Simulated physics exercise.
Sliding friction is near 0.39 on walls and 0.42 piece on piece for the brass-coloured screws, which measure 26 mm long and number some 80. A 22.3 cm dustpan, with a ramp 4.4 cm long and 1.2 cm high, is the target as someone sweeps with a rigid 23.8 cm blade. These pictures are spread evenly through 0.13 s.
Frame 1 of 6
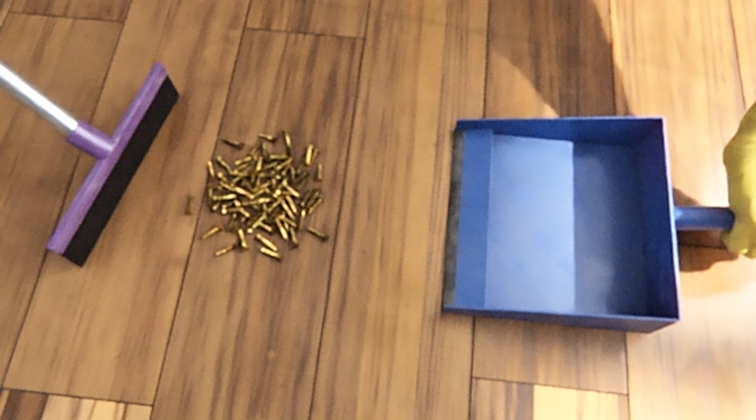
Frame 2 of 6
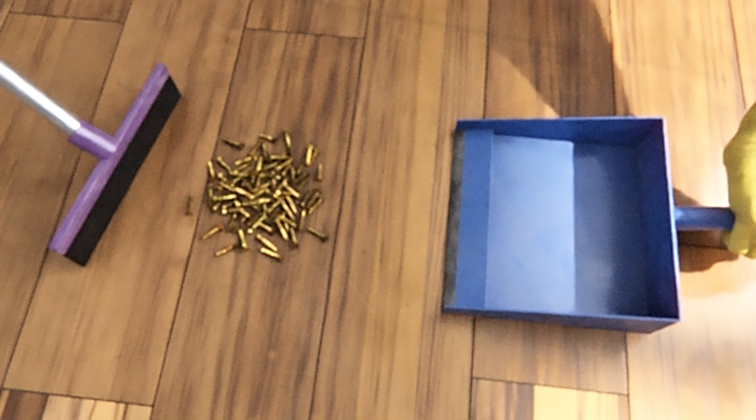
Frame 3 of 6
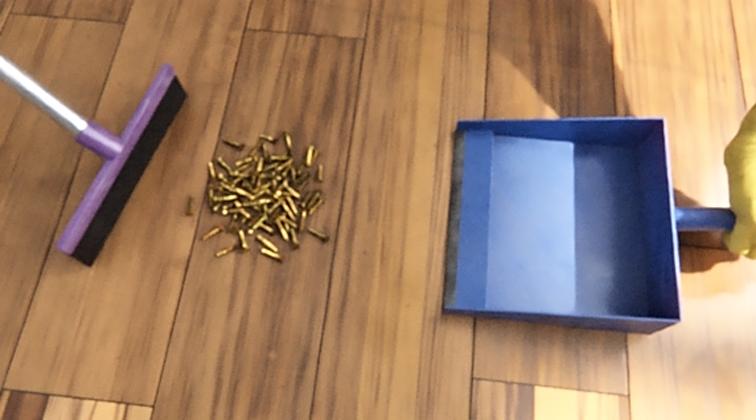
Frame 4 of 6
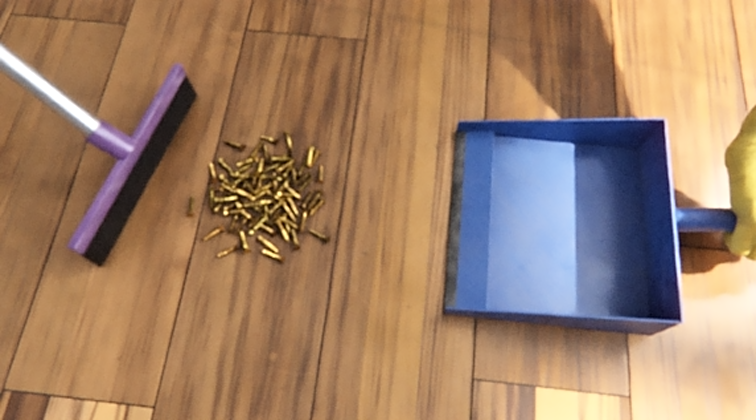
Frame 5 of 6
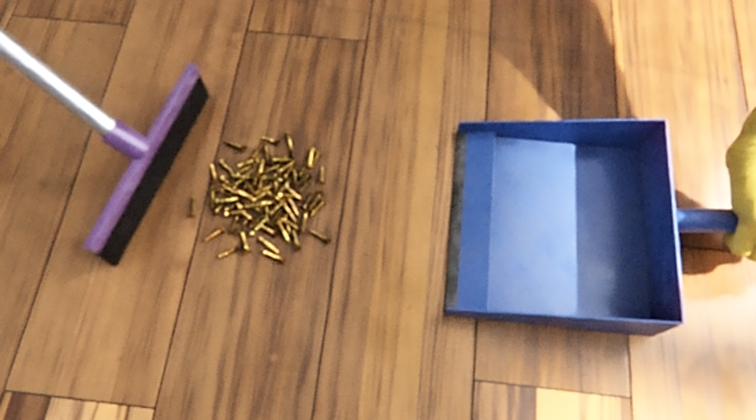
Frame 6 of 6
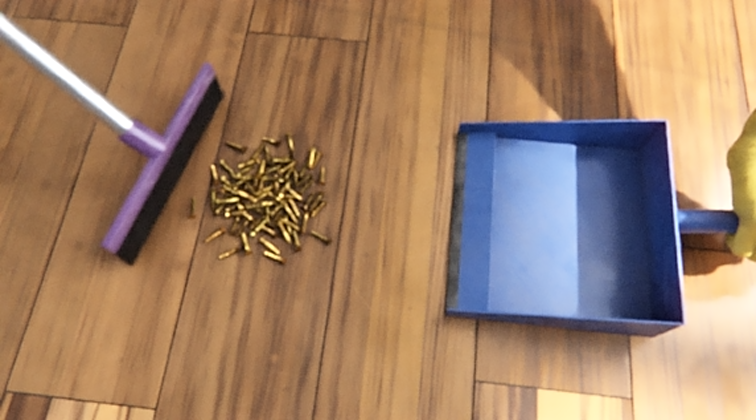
A yellow-gloved hand held a blue dustpan still on the wooden floor at right, while a purple broom slid a short way right toward a small pile of brass-coloured pieces, which stayed put.
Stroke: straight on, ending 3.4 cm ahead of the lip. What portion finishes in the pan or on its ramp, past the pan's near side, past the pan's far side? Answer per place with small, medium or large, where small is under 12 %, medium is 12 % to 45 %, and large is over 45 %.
In the pan or on its ramp small, past the pan's near side small, past the pan's far side small.
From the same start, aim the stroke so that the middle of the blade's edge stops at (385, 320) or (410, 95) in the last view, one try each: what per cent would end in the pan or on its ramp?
The two tries give about 5 and 0 percent.
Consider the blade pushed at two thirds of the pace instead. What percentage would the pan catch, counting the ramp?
It would be around 0 percent.
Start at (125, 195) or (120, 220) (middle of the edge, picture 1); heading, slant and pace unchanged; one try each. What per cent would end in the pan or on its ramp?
Estimates: 0 percent and 10 percent.
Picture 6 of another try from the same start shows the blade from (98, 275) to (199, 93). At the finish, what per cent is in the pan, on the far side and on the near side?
Pan 5; far 0; near 30.
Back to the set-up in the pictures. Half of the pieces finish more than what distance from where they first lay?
Near 20 cm.
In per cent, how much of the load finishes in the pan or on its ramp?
That works out at about 5 percent.
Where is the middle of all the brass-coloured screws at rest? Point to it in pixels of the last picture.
About (427, 210).
Then, 0.20 s after the last picture, middle of the blade 19 cm from the lip; 0 % over the lip, far side 0 %, near side 0 %.
Then, 0.33 s after the last picture, middle of the blade 10 cm from the lip; 0 % over the lip, far side 0 %, near side 0 %.
Then, 0.59 s after the last picture, middle of the blade 6 cm from the lip; 5 % over the lip, far side 5 %, near side 0 %.
In the end, pan 5 %, near side 0 %, far side 5 %, in front of the lip or behind the blade 95 %.
